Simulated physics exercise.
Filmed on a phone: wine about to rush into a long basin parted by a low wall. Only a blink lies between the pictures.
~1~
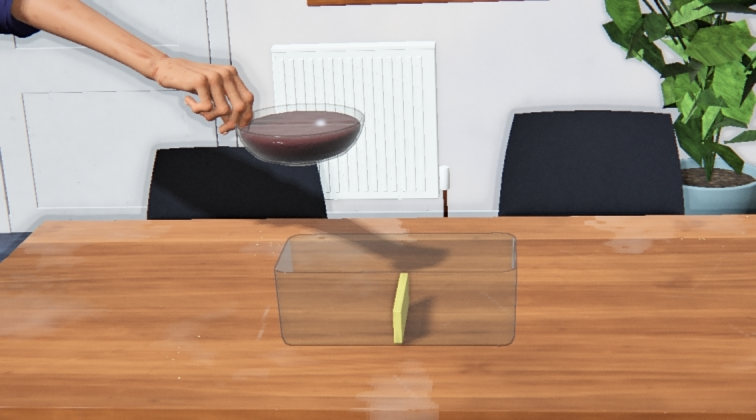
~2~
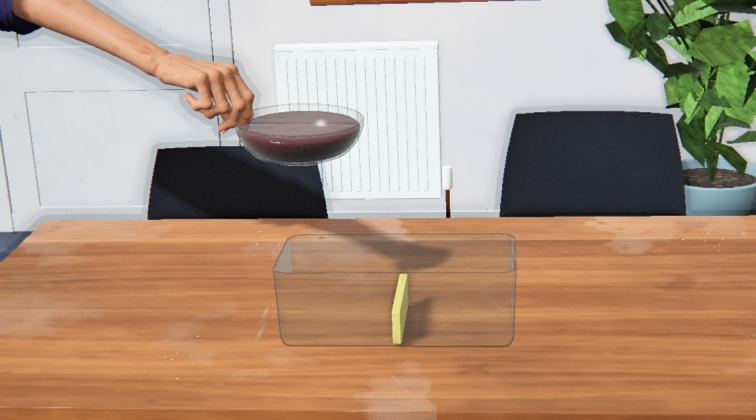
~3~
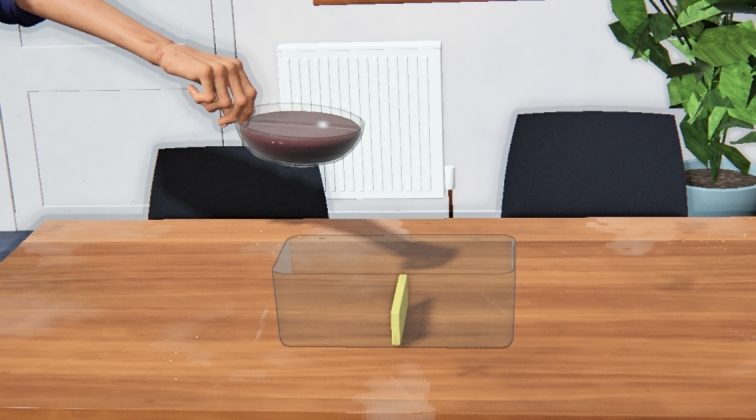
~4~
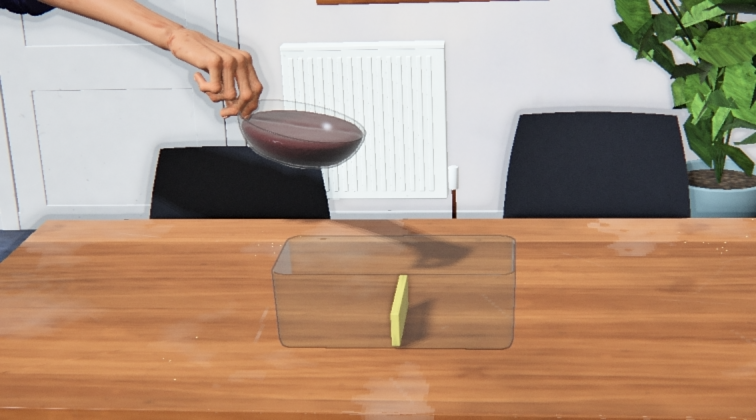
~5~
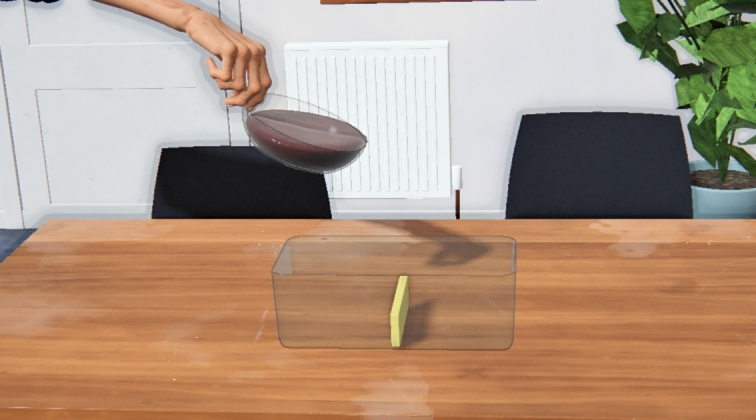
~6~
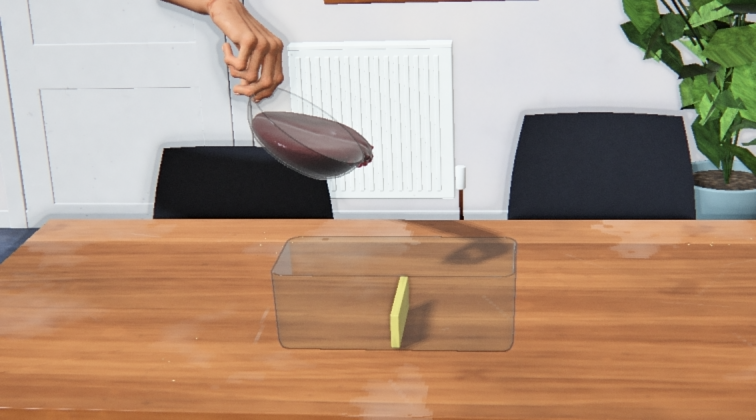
A hand tilts a glass bowl of dark red liquid rightward until some reaches over its rim.
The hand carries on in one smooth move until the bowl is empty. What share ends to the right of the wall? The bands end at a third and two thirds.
In the end from a third to two thirds is right of the wall.
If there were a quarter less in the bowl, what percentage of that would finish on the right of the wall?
Near 50 %.
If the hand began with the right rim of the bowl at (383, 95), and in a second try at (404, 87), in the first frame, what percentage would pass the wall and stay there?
About 70 and 70 per cent.
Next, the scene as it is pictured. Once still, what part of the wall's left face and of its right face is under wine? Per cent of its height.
Near 30 on the left, 40 on the right.
A moment on, the bowl is tipped on its side and 2 per cent is still to pour, 9 is left of the wall and 43 right of it.
Next, the bowl is tipped right over and 0 per cent is still to pour, 33 is left of the wall and 50 right of it.
Then the bowl is tipped right over and 1 per cent is still to pour, 35 is left of the wall and 50 right of it.
Later the bowl is tipped right over and 0 per cent is still to pour, 38 is left of the wall and 54 right of it.
In the end 39 per cent lies left of the wall, 54 right of it and 8 outside.
